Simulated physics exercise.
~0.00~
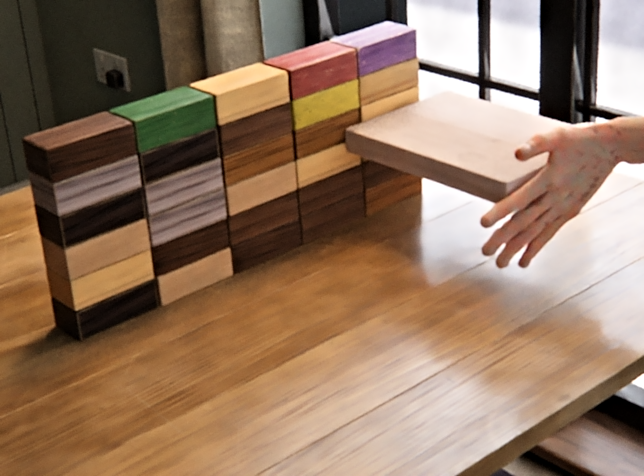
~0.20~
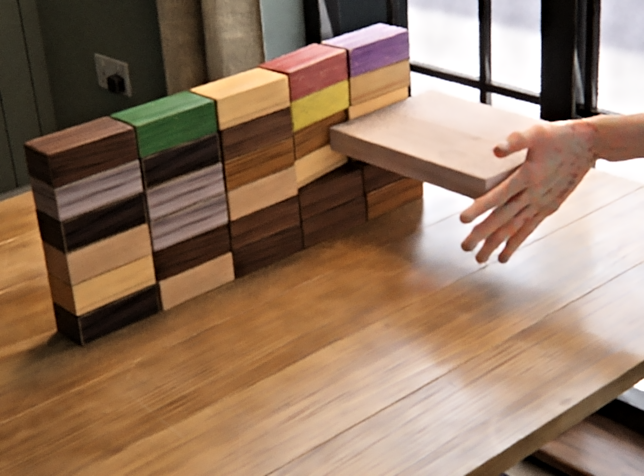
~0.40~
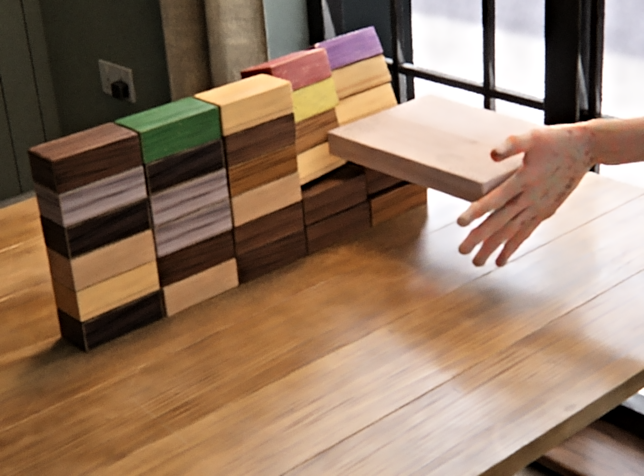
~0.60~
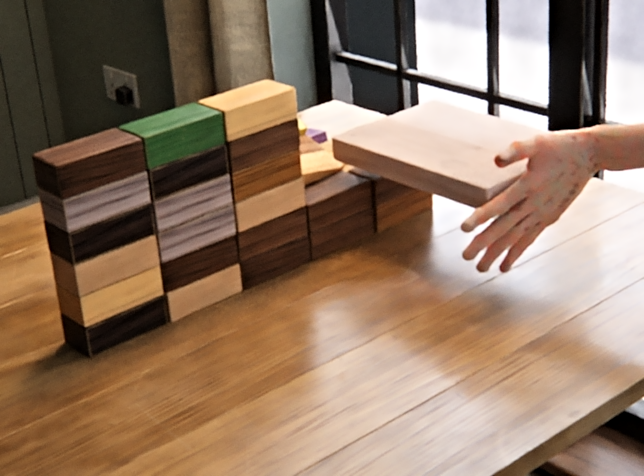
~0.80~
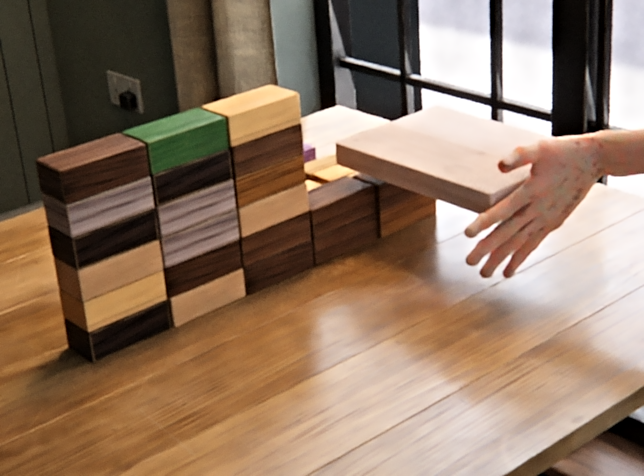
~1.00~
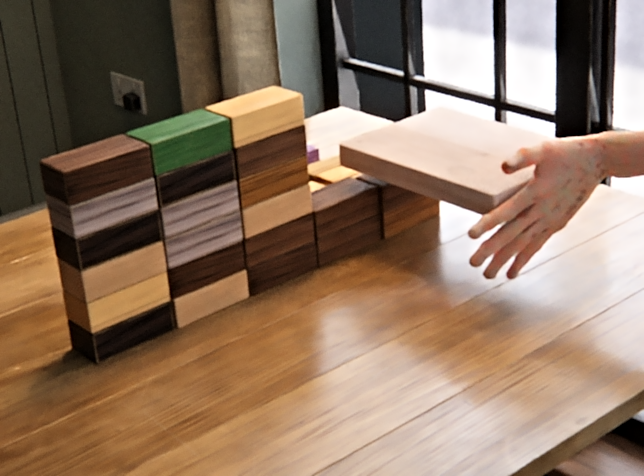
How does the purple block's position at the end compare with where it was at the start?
At the start the purple block sits on top of the far right column. By the end it has fallen and lies low behind the wall, mostly hidden, just to the right of the three columns still standing at full height.
